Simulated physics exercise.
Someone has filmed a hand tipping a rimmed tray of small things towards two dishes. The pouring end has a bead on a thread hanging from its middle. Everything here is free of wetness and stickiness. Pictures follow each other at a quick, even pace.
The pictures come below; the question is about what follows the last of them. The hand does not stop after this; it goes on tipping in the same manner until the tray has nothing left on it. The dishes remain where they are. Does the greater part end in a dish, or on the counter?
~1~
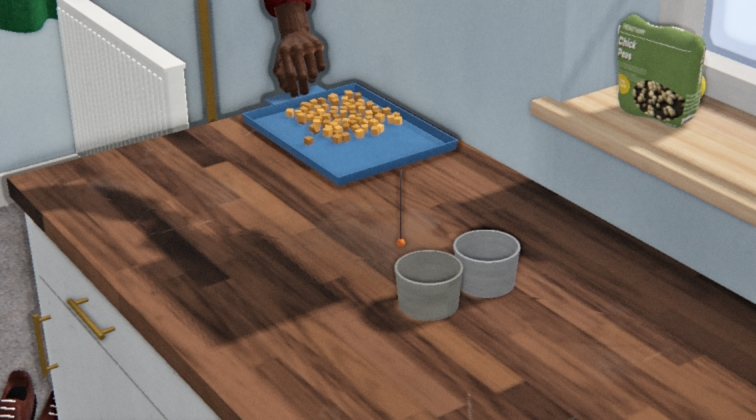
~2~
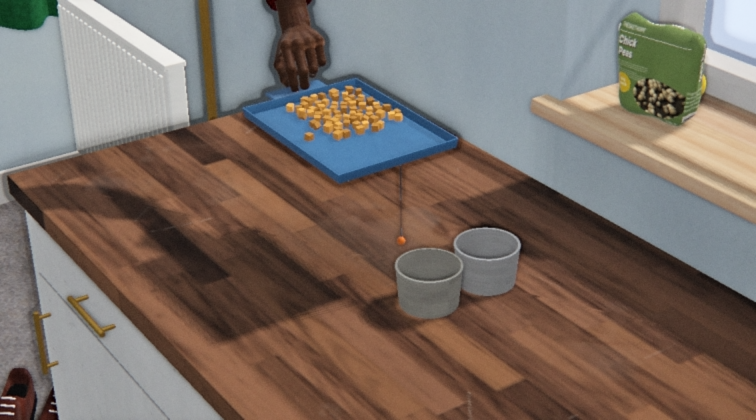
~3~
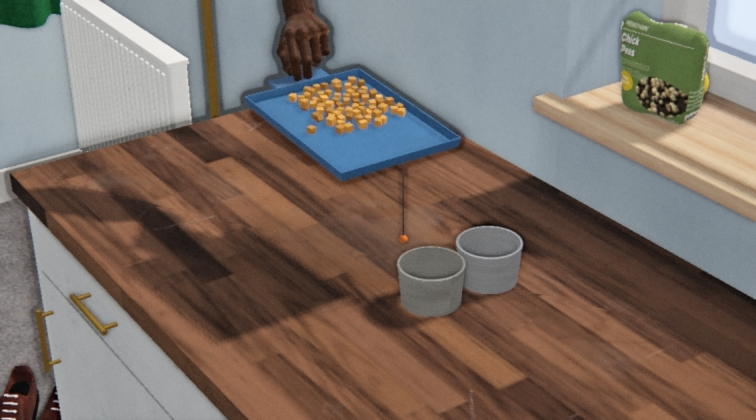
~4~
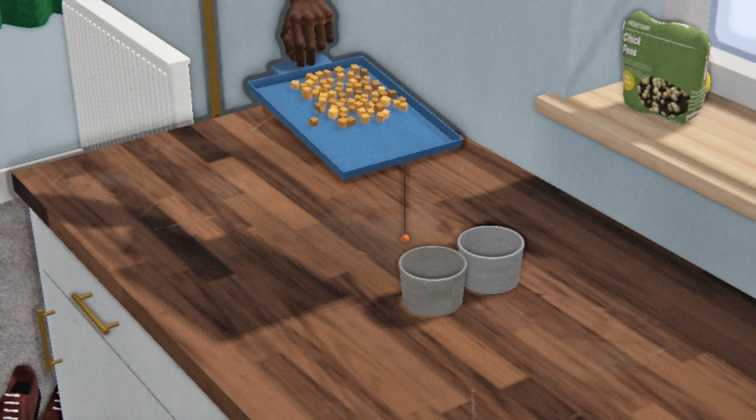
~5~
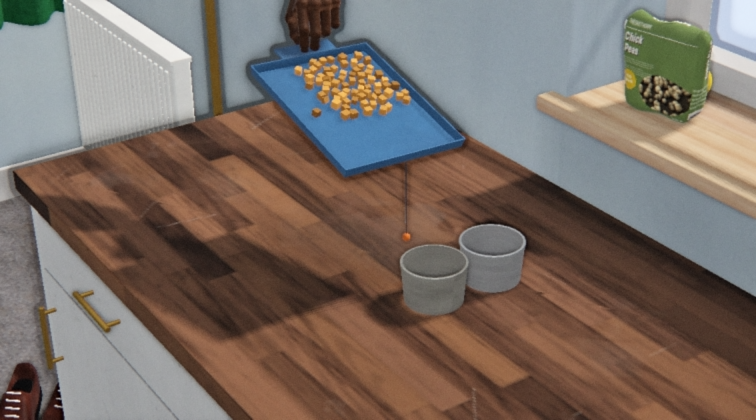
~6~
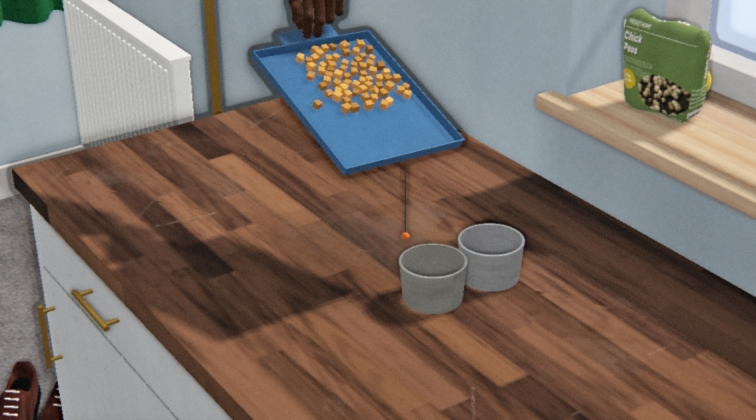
Most likely the lost part will be a minority.
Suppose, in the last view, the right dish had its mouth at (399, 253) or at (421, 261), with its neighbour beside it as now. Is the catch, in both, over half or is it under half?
The first time it's lower than half, the second time lower than half.
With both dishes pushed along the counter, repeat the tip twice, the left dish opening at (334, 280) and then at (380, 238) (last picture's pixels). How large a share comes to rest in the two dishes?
First try: Roughly 10 per cent; second try: Roughly 0 per cent.
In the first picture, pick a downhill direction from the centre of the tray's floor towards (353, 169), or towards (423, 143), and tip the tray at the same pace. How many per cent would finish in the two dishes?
Roughly 0 percent first and 10 percent second.
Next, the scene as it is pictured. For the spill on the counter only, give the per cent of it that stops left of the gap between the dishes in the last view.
Estimate: About 70 per cent.
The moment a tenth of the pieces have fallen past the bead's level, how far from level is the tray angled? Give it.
The tilt is near 70° by then.
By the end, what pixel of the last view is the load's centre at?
Close to (451, 285), more or less.
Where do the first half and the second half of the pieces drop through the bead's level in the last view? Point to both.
Earlier half at (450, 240), later half at (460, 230).
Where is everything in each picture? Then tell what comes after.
Corners of the pouring end at (339, 176) and (456, 140), level; middle of the load at (337, 119), croutons; left dish at (448, 296); right dish at (506, 274); bead on its thread at (401, 243), in the first frame.
Corners of the pouring end at (339, 174) and (456, 138), level; middle of the load at (337, 114), in the second frame.
Corners of the pouring end at (342, 172) and (459, 137), tipped barely, lowest at the right corner; middle of the load at (340, 107), in the third frame.
Corners of the pouring end at (344, 171) and (461, 138), tipped a little, lowest at the right corner; middle of the load at (342, 97), in the fourth frame.
Corners of the pouring end at (346, 169) and (463, 138), tipped clearly, lowest at the right corner; middle of the load at (345, 87), in the fifth frame.
Corners of the pouring end at (346, 167) and (462, 139), tipped clearly, lowest at the right corner; middle of the load at (347, 78); left dish at (453, 290); right dish at (511, 268), in the sixth frame.
Soon, tray tipped steeply; most on the tray; about a quarter in the air.
A while on, tray tipped past a quarter turn; most on the tray; a small part in the left dish; a small part in the right dish; a stray few outside both; a stray few in the air.
Towards the end, tray tipped past a quarter turn; about half in the left dish; about a third in the right dish; about a quarter outside both.
Finally, tray tipped past a quarter turn; about half in the left dish; about a third in the right dish; about a quarter outside both.
